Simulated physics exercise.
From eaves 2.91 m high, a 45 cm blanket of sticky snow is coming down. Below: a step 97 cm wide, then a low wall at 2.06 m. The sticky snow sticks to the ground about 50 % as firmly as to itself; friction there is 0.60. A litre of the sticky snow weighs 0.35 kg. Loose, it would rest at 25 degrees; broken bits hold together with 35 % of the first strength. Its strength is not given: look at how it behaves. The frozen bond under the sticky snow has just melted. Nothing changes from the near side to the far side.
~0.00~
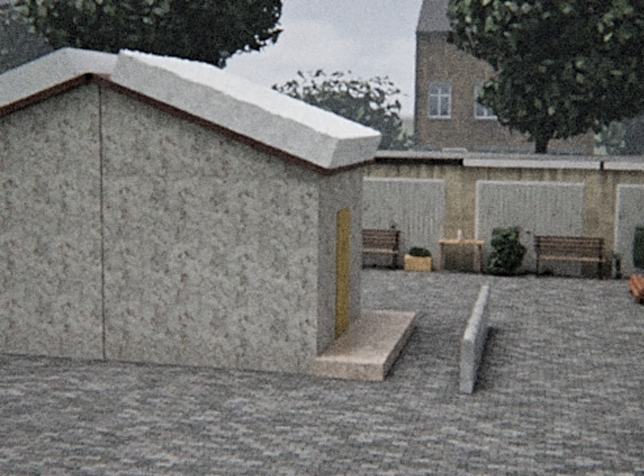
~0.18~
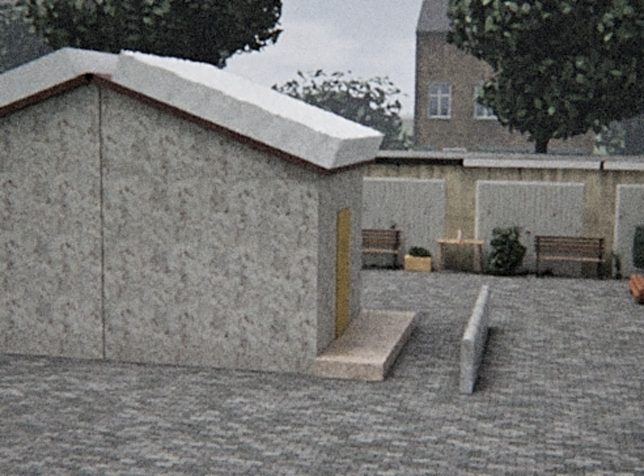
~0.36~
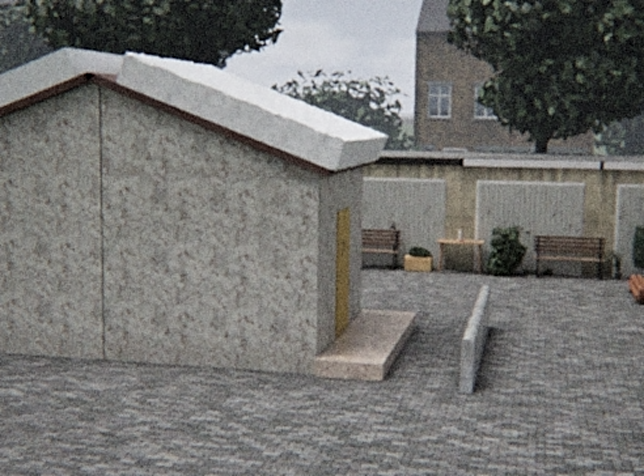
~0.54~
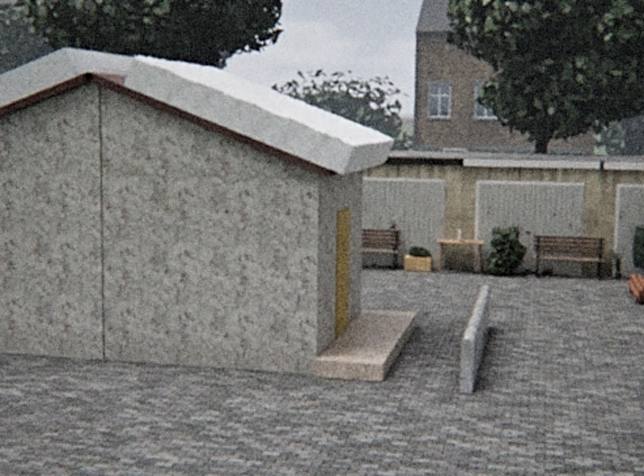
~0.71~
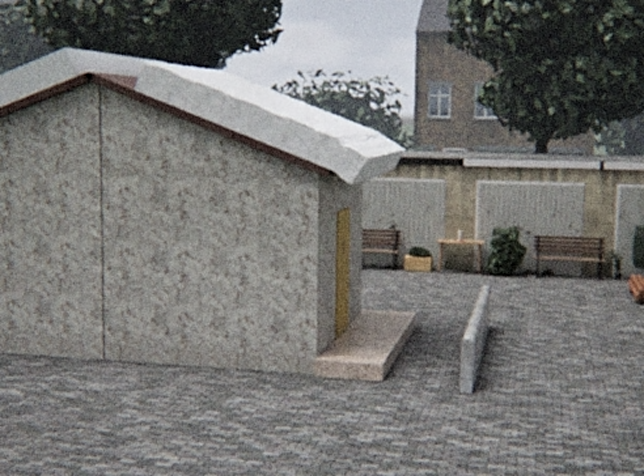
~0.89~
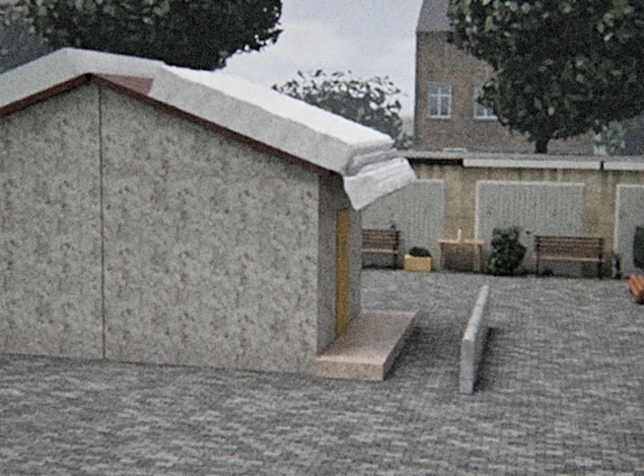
In a paved yard, thick snow slides right down a shed roof and cracks past the eaves.
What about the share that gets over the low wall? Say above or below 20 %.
The result is above 20 %.
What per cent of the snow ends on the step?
About 14 %.
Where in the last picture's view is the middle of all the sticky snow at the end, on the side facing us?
Near (456, 362).
After 1.27 s, 83 % is still on the roof and 0 % is past the low wall.
After 1.71 s, 55 % is still on the roof and 0 % is past the low wall.
After 2.16 s, 14 % is still on the roof and 1 % is past the low wall.
After 2.60 s, none is still on the roof and 25 % is past the low wall.
After 3.60 s, at the end, none is still on the roof and 26 % is past the low wall.
